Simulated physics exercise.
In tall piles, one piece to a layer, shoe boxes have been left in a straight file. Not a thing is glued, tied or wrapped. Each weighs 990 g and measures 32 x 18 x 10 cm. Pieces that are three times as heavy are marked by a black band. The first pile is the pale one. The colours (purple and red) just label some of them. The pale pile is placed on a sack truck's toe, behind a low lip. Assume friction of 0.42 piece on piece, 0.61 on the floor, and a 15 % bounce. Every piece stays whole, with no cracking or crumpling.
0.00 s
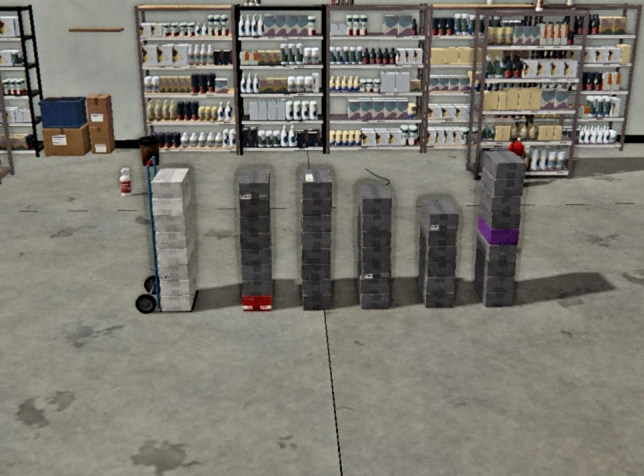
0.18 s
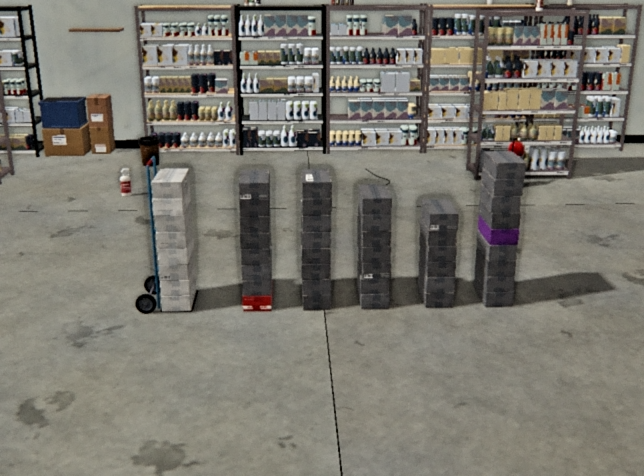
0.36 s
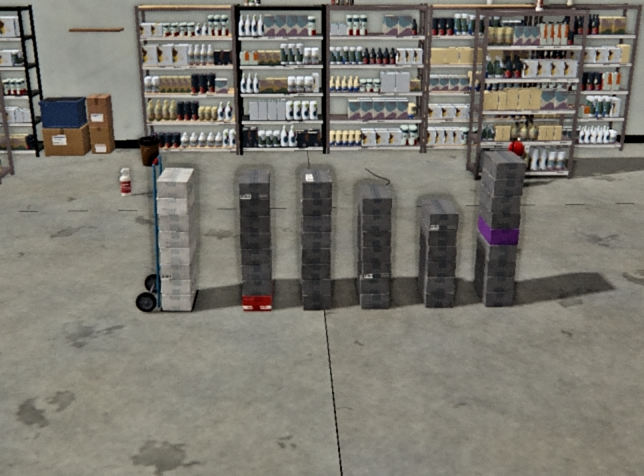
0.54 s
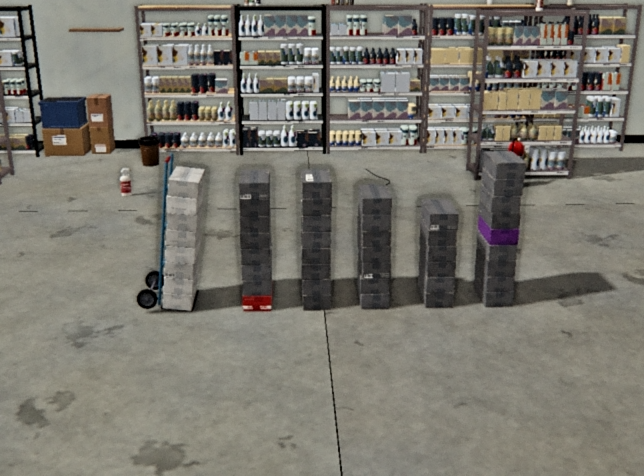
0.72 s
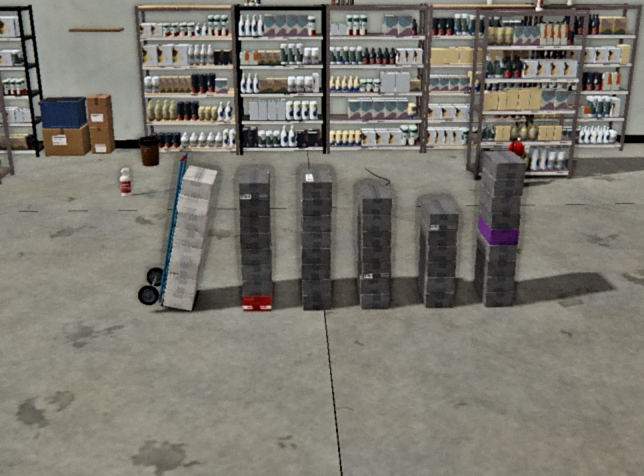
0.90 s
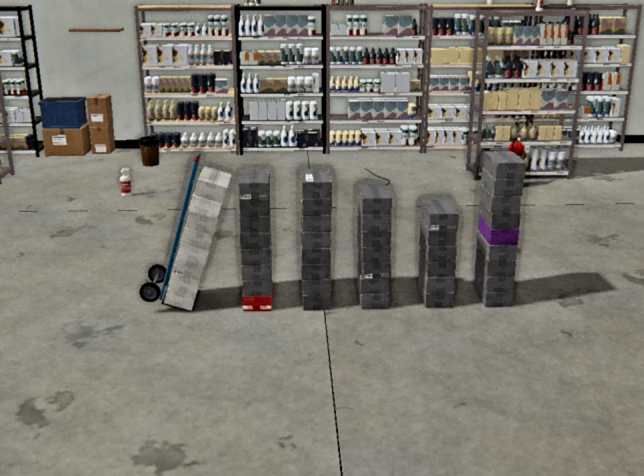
A pale stack of boxes on a hand truck stood still at first, then leaned steadily to the right toward the row of dark stacks, which stayed put, one with a red box, another with purple.
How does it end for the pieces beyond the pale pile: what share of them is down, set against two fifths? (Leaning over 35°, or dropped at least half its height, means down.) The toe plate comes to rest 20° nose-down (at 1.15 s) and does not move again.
The share down ends over two fifths.
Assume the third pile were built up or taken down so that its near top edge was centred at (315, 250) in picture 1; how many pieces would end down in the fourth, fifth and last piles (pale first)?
Down by pile: Fourth 6, fifth 6, last 9.
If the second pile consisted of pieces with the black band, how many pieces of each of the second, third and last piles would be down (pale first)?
The tally would be second 0, then third 0, then last 0.
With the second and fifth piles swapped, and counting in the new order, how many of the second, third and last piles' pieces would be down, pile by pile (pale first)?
Down per pile: Second 6, third 8, last 9.
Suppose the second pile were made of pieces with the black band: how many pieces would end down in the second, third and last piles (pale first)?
In that case second 0, third 0, last 0.
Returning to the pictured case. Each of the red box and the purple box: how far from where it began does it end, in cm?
Red 0 cm, purple 80 cm.
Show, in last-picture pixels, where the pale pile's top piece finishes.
Resting point in the last picture: Around (303, 248).
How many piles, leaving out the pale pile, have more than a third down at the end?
Looks like 5 of them in total.
After 1.76 s, 8 of the pale pile down; none of the 38 other boxes down, 16 disturbed; red box 23° from how it stood.
After 2.40 s, 8 of the pale pile down; 14 of the 38 other boxes down.
After 3.26 s, 8 of the pale pile down; 31 of the 38 other boxes down; purple box 57° from how it stood, 24 cm lower.
In the end (4.3 s), 7 of the pale pile down; 31 of the 38 other boxes down; purple box on its side; red box unmoved. That is 82 per cent. From the last view, middles, purple box near (599, 281), red box near (259, 294).
